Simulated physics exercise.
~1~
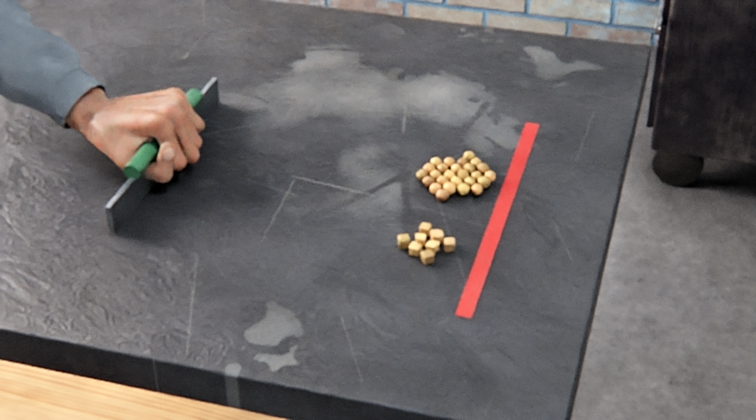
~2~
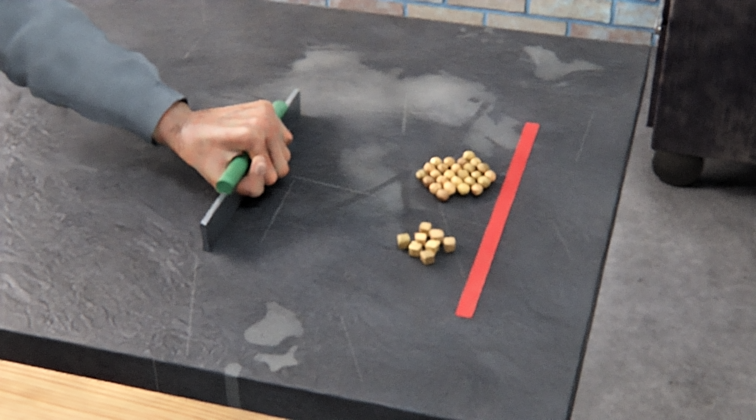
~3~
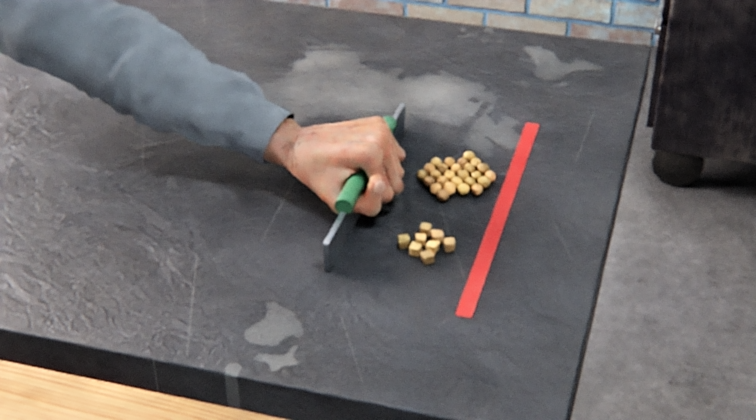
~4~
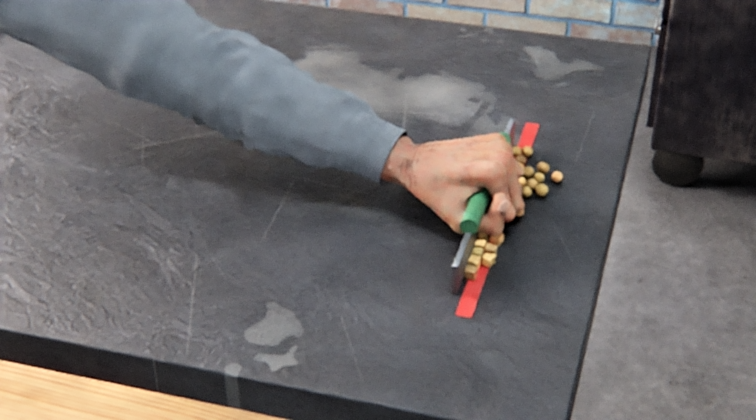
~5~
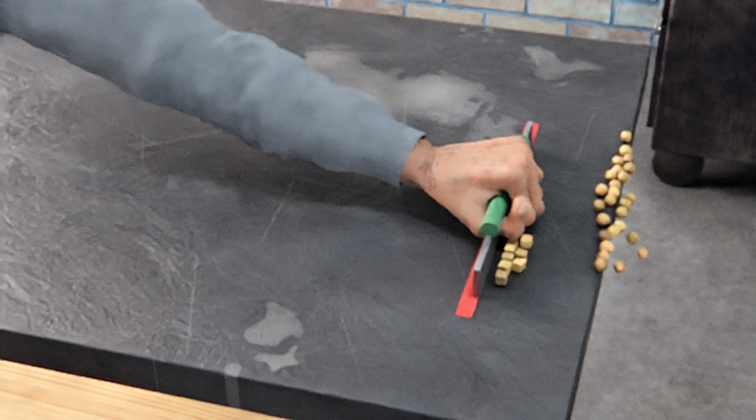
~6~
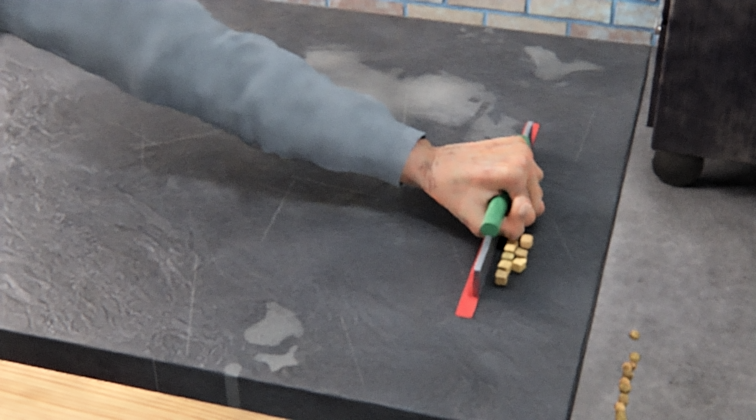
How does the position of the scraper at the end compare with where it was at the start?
The scraper began over on the left side of the dark table, well away from the two piles, and ended much farther right, resting along the red tape.
